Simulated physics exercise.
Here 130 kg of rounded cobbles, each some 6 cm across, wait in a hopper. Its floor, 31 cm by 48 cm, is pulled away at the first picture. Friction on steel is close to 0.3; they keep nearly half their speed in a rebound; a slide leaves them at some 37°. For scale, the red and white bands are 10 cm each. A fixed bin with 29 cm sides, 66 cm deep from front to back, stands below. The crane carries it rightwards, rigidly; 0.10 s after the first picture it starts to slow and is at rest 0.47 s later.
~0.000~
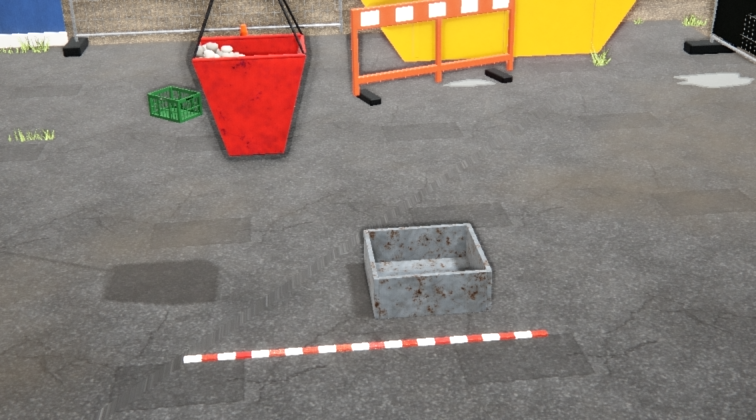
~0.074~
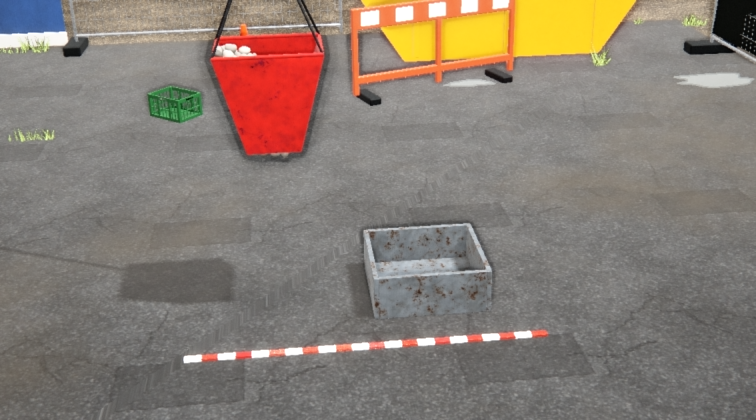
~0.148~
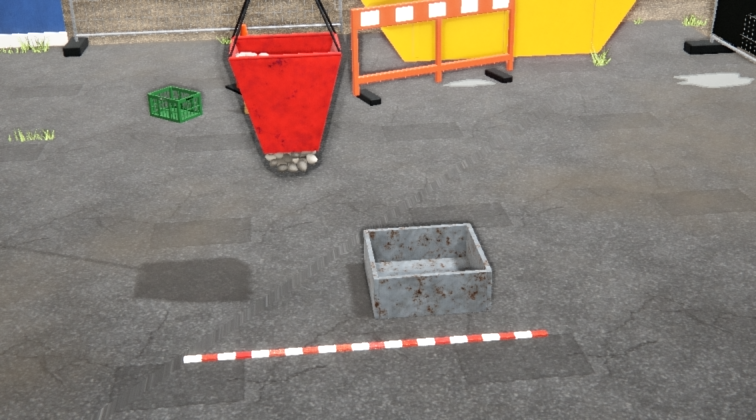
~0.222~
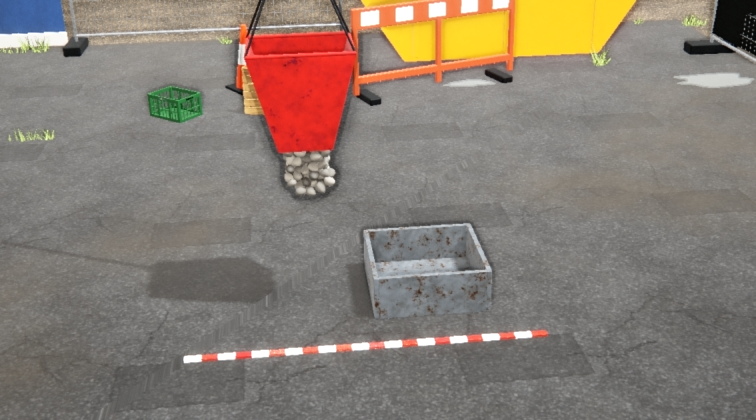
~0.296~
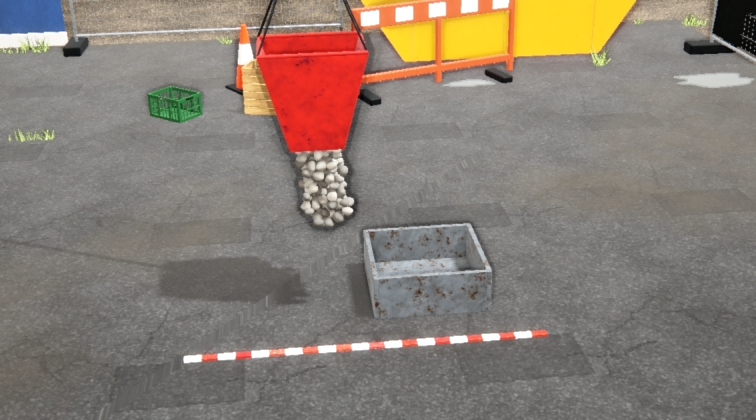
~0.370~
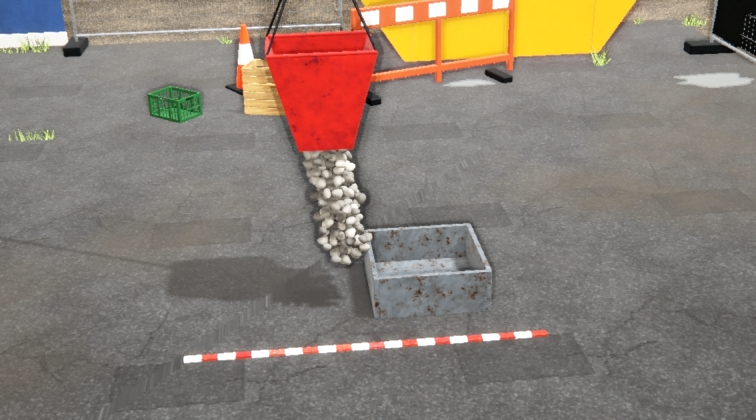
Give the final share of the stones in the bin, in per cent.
Roughly 14 per cent ends in the bin.
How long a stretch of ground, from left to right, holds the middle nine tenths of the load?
Roughly 150 cm.
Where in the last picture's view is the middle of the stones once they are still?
Their middle is at about (336, 289).
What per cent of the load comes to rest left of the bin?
About 80 per cent.
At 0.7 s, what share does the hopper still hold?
Roughly 0 per cent is still inside.
After 0.7 s, 0 % in the hopper, 88 % falling or lying left of the bin, 12 % falling or lying in the bin; the stones farthest right are at (447, 276).
After 1.1 s, 0 % in the hopper, 84 % falling or lying left of the bin, 14 % falling or lying in the bin, 2 % falling or lying beside or right of the bin; the stones farthest right are at (472, 284).
After 1.7 s, 0 % in the hopper, 82 % falling or lying left of the bin, 14 % falling or lying in the bin, 3 % falling or lying beside or right of the bin; the stones farthest right are at (479, 290).
After 2.6 s, 0 % in the hopper, 82 % falling or lying left of the bin, 14 % falling or lying in the bin, 3 % falling or lying beside or right of the bin; the stones farthest right are at (479, 290).
After 4.5 s, 0 % in the hopper, 82 % left of the bin, 14 % in the bin, 3 % beside or right of the bin; the stones farthest right are at (479, 290).
